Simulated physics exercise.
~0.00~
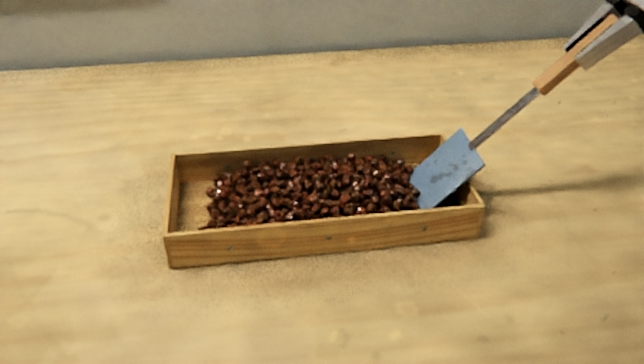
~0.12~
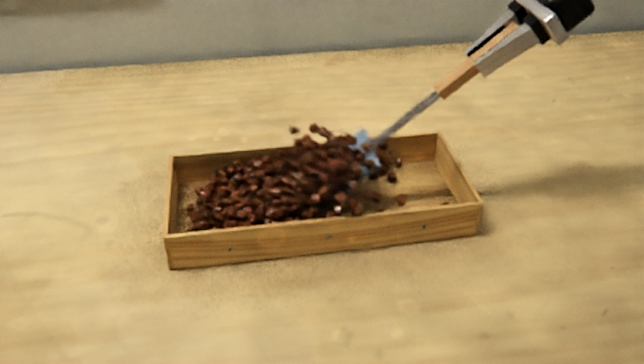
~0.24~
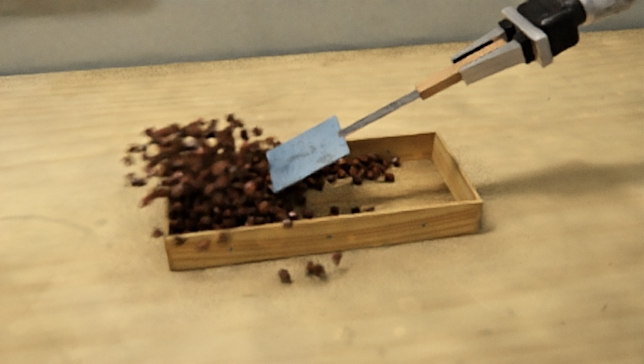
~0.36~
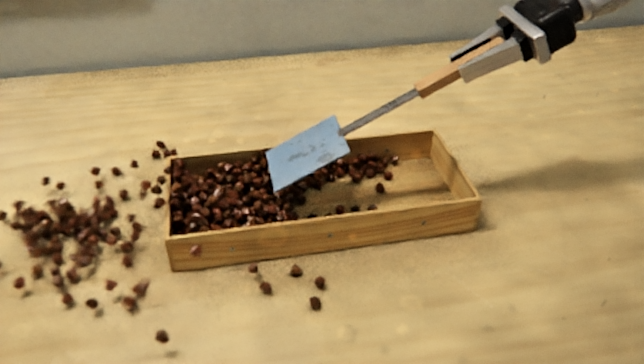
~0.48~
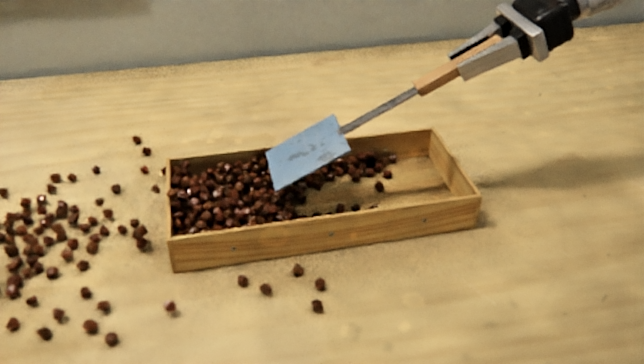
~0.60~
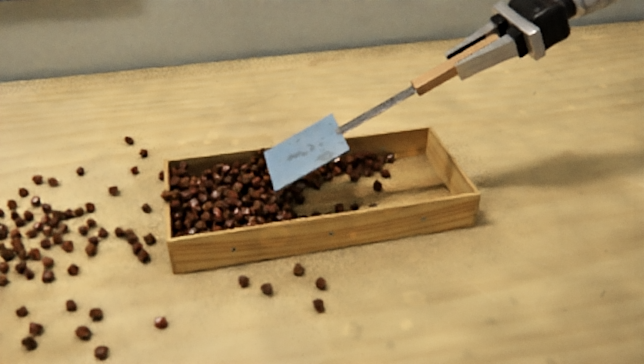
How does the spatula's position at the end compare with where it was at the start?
At the start the spatula's blade is at the right end of the tray, and by the end it is further left, resting among the pellets left of the tray's middle.
